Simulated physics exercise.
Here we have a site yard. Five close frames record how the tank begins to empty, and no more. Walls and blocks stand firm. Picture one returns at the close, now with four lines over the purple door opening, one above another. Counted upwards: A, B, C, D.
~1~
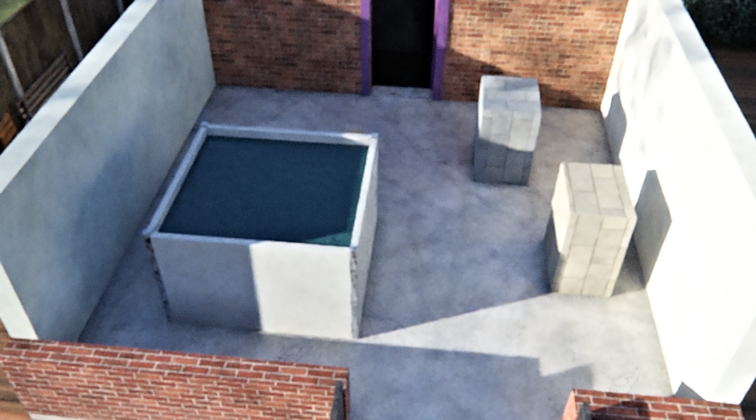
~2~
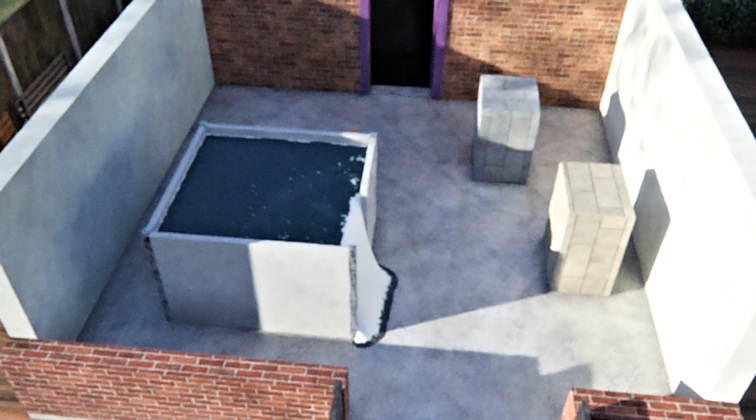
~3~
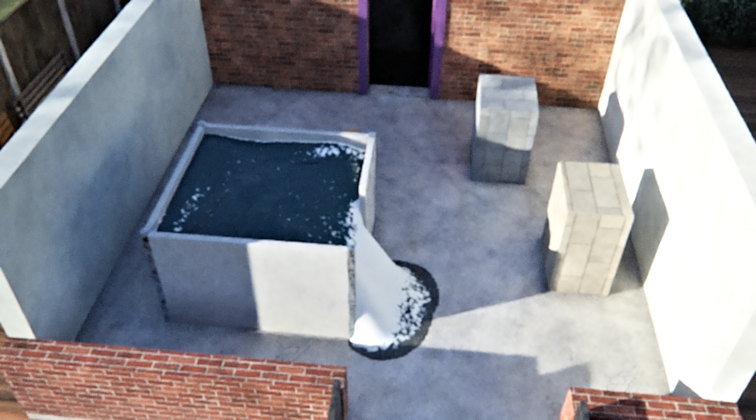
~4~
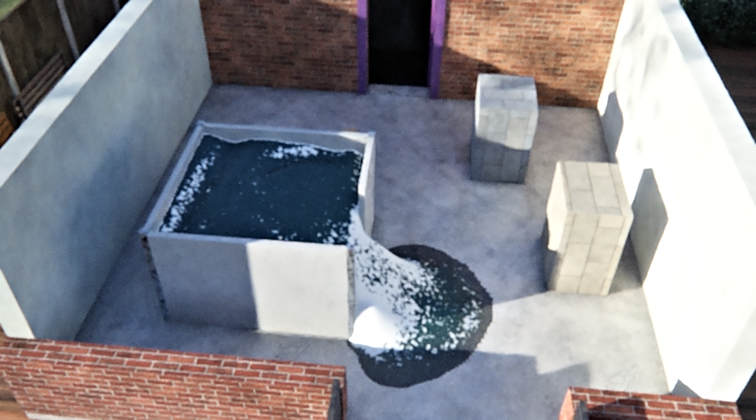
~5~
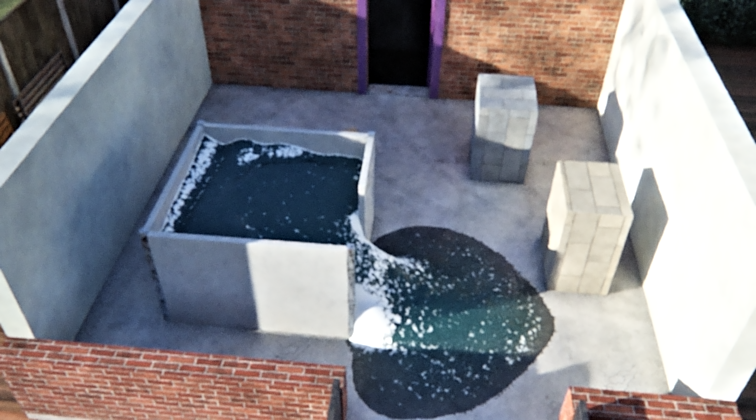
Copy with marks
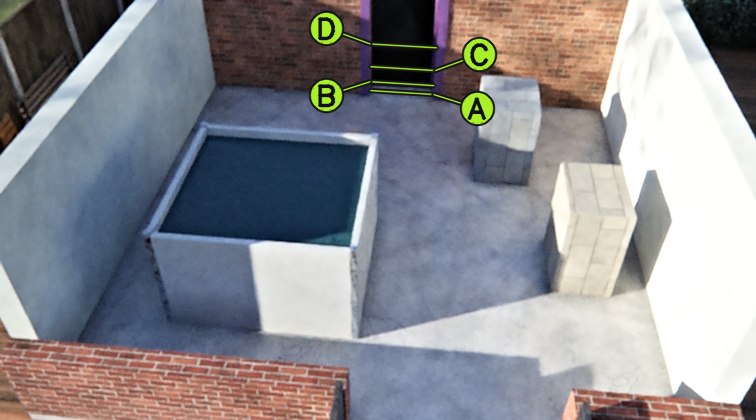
Dark water poured out of the right side of a square white tank in a walled yard, foaming as it spread into a wide, rounded pool across the concrete near two block stacks.
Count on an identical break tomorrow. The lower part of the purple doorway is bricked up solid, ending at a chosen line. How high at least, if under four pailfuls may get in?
Mark A just does it.
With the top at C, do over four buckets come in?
No, not at all.
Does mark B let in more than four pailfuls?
No, that is safe.
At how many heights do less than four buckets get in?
All four.
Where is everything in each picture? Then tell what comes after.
In the first frame, water in the tank at rest, its middle at (272, 188); foot of the purple doorway at (401, 97); open gate at (460, 374).
In the second frame, 1 % of the ground under water, visible out to (382, 270).
In the third frame, 3 % of the ground under water, visible out to (431, 292).
In the fourth frame, 7 % of the ground under water, visible out to (484, 305).
In the fifth frame, 14 % of the ground under water, visible out to (542, 332).
In lime, A at (401, 92); B at (402, 83); C at (402, 68); D at (403, 45); from the bottom up A, B, C, D.
For mark A, nothing gets over.
For mark B, nothing gets over.
For mark C, nothing gets over.
For mark D, nothing gets over.
